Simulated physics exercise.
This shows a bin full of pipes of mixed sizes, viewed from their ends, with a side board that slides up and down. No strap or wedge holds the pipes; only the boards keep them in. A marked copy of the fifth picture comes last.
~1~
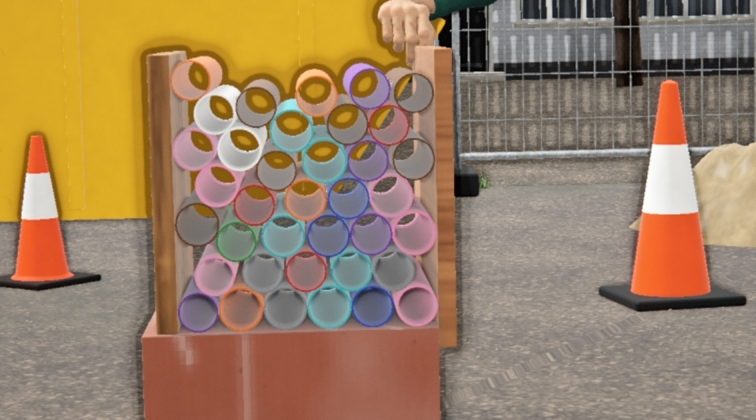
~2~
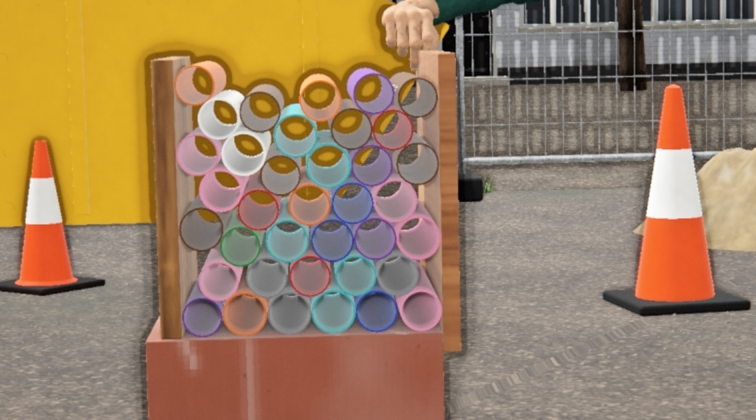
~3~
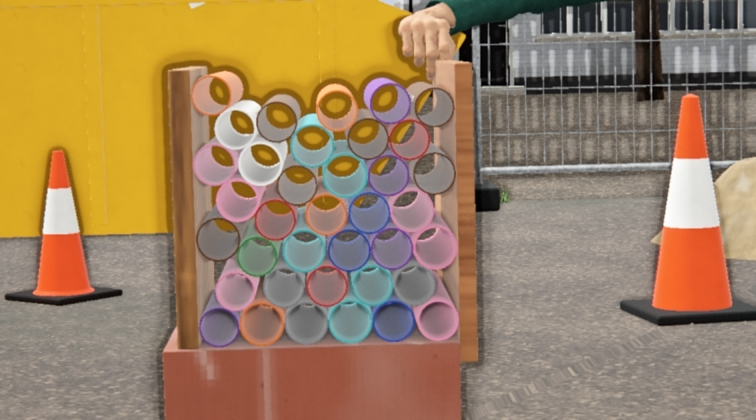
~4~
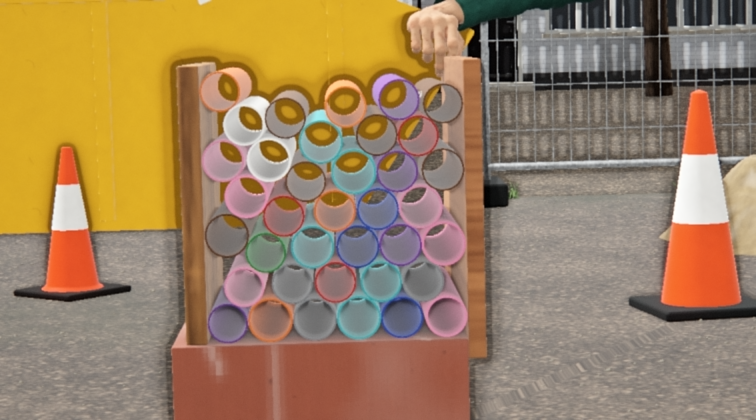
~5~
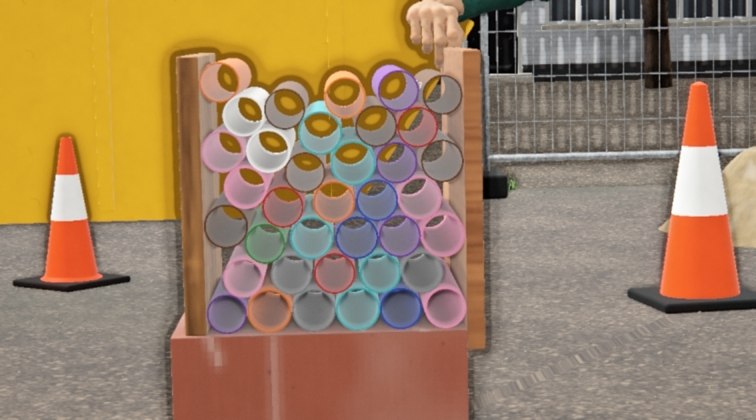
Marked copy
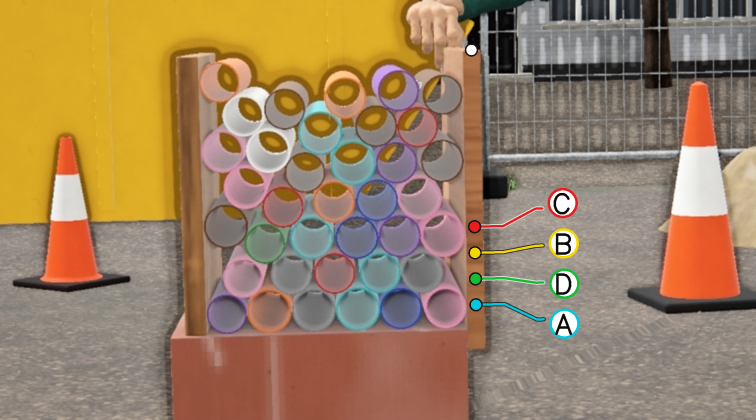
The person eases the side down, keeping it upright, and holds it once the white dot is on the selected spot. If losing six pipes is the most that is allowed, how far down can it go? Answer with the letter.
Lower it to B and no more.
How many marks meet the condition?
The number is two.
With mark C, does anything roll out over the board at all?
At C: Yes.
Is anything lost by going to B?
Yes.
On the marked copy, A at (476, 305); B at (475, 253); C at (475, 226); D at (476, 279); the white dot at (472, 50).
Following B. Soon after the start, top of the board (463, 136).
Later, top of the board (465, 232).
In the end, top of the board (465, 252), four out over the board.
As for the rest, A more than six out over the board; C four out over the board; D more than six out over the board.
